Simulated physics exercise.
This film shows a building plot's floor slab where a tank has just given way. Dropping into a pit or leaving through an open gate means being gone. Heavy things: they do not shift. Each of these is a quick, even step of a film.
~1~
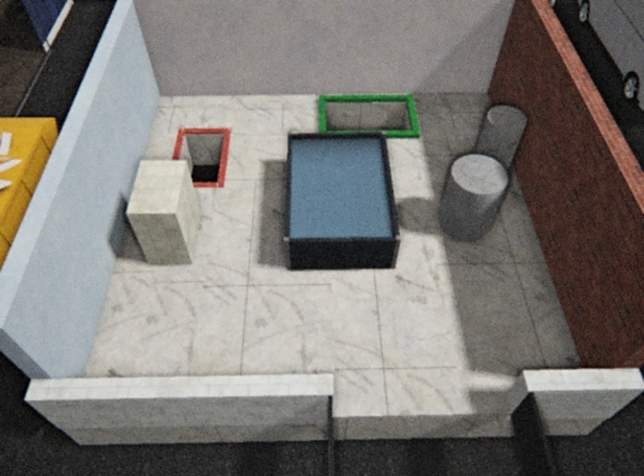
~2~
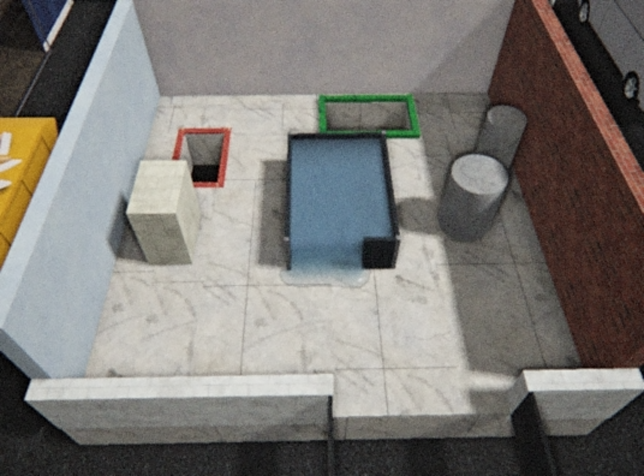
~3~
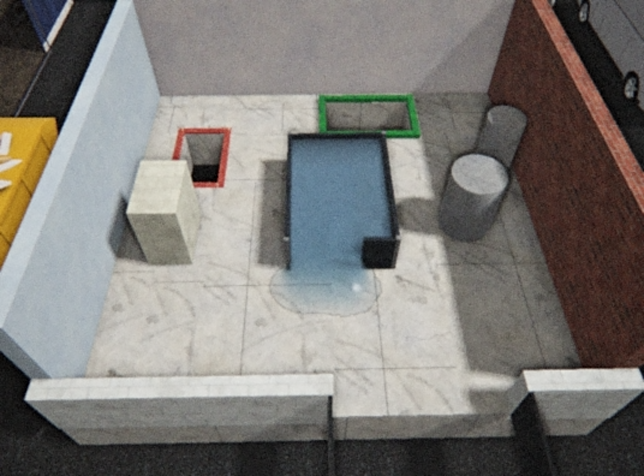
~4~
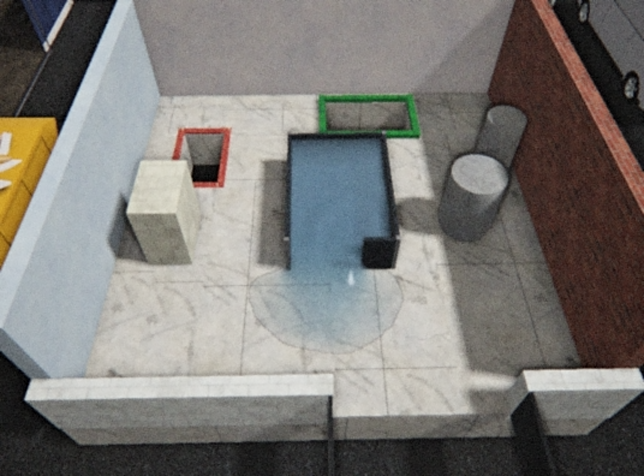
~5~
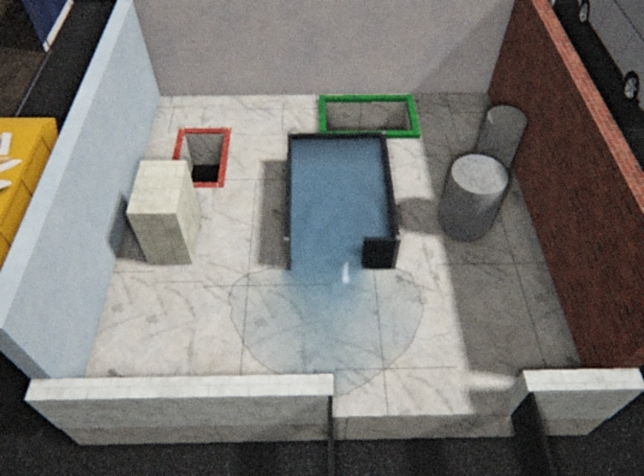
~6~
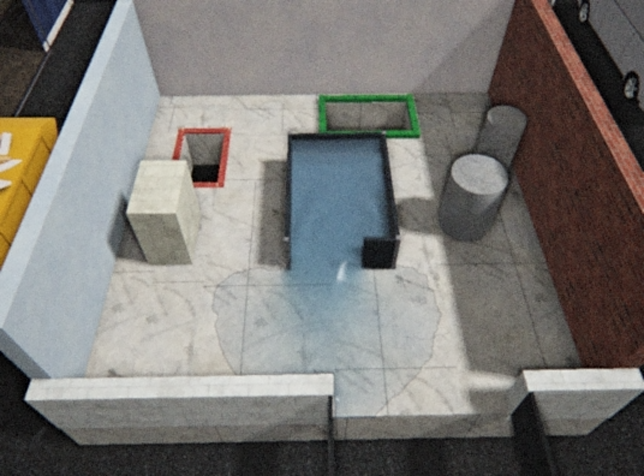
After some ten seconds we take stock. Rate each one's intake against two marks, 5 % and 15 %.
Ratings: Gate - above the 15 % mark; green pit - below the 5 % mark; red pit - between the two marks.
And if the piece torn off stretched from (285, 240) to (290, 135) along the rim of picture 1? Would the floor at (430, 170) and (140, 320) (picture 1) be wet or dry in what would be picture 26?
The first would be still unwetted and the second drenched.
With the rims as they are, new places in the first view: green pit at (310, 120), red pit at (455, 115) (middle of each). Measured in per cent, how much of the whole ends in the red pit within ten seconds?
Red: 0 %.
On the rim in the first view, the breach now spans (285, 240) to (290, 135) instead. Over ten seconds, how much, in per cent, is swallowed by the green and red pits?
Green 0 %, red 45 %.
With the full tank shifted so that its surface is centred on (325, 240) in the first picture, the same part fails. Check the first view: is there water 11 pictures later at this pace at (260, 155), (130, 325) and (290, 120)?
In sequence: Unflooded, next inundated, then unflooded.
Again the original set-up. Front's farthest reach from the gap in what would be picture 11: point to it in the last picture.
Somewhere close to (136, 401).
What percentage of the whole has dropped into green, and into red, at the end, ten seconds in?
Estimates: 0 % and 8 %.
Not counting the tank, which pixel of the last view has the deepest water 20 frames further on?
(93, 402).
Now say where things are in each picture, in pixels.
In the first frame, the open tank at (339, 186) is whole and still.
In the second frame, water pours out at (326, 259) and has run to (364, 278).
In the third frame, water pours out at (326, 260) and has run to (362, 306).
In the fourth frame, water pours out at (326, 260) and has run to (352, 345).
In the fifth frame, the front is at a hidden place, out from the gap at (326, 260).
In the sixth frame, water pours out at (326, 260) and has run to a hidden place.
A moment on, water covers 20 % of the floor; the gate 4 %, the green pit 0 %, the red pit 0 %.
Next, water covers 25 % of the floor; the gate 12 %, the green pit 0 %, the red pit 0 %.
Then, water covers 30 % of the floor; the gate 23 %, the green pit 0 %, the red pit 0 %.
Later, water covers 45 % of the floor; the gate 33 %, the green pit 0 %, the red pit 2 %.
In the end, water covers 65 % of the floor; the gate 41 %, the green pit 0 %, the red pit 8 %.
